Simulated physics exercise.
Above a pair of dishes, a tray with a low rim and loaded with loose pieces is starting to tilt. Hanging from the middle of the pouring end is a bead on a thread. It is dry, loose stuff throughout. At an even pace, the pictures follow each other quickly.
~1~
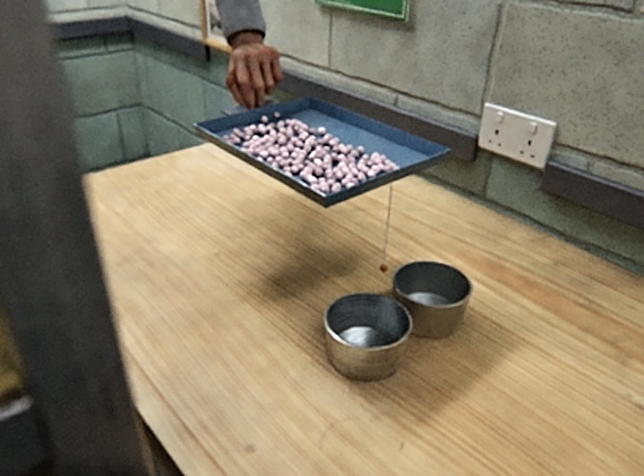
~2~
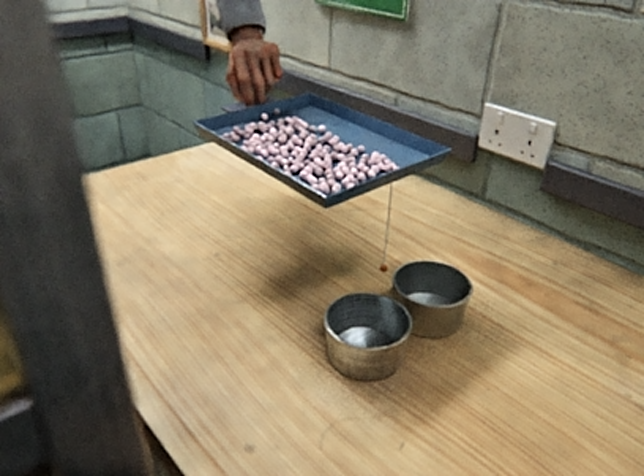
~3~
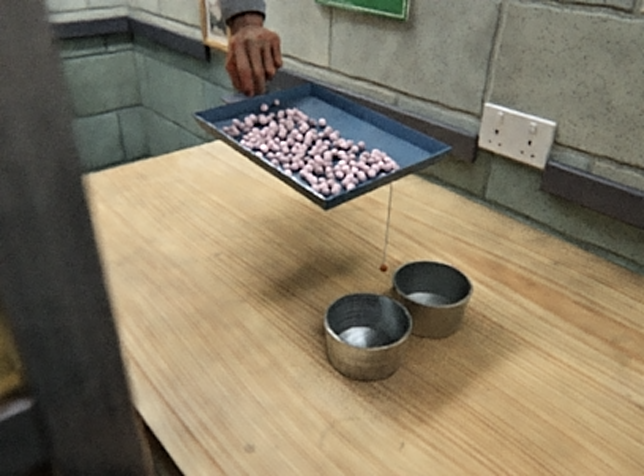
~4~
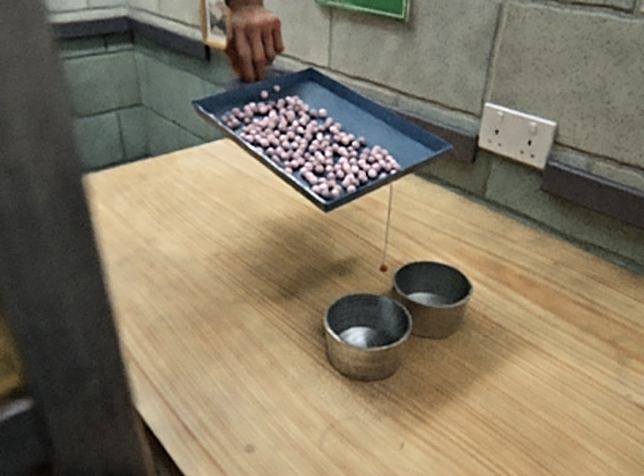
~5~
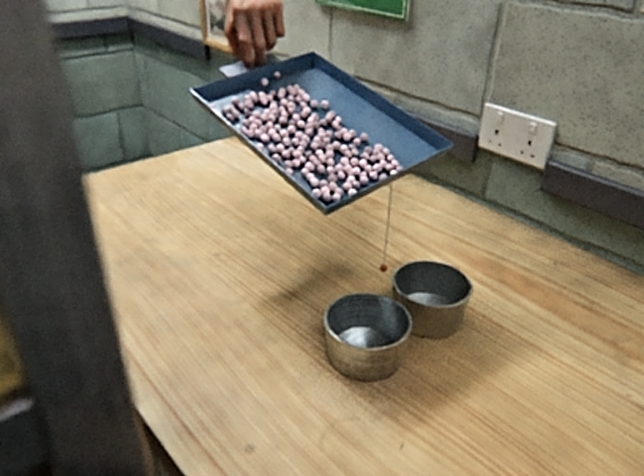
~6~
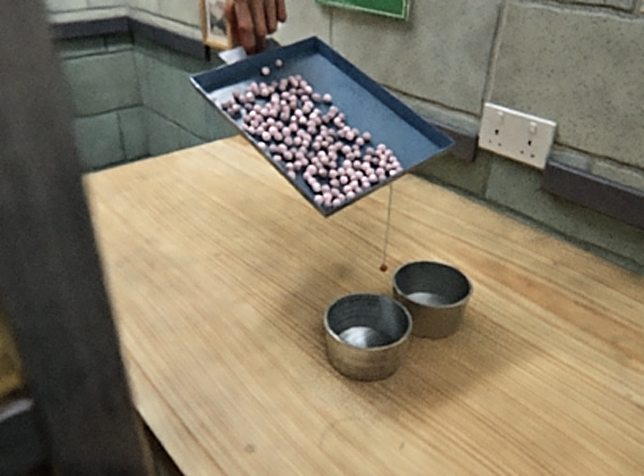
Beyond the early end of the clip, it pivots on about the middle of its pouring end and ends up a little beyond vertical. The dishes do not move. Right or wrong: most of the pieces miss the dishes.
Wrong.
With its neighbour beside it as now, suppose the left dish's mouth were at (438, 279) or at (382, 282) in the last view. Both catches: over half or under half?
Well, a minority share the first time and a minority share the next.
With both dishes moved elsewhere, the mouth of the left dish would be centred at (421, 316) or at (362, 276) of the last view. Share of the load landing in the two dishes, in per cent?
It comes to near 10 per cent the first time and near 0 per cent the second time.
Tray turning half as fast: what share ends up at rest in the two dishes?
It would be around 70 percent.
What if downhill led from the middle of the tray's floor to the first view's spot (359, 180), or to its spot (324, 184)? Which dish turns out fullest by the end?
Leftward dish at the first place, Leftward dish at the second.
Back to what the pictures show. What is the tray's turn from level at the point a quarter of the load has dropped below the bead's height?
It's turned some 70 degrees by then.
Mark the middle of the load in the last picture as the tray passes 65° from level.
(343, 206).
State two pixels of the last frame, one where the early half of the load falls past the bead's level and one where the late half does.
Earlier half at (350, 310), later half at (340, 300).
Soon after the last picture, tray tipped steeply; about two thirds on the tray; a small part in the left dish; a stray few outside both; about a quarter in the air.
A little later, tray tipped past a quarter turn; about two thirds in the left dish; about a quarter outside both; a small part in the air.
Later still, tray tipped past a quarter turn; about two thirds in the left dish; about a third outside both.
By the end, tray tipped past a quarter turn; about two thirds in the left dish; none in the right dish; about a third outside both.
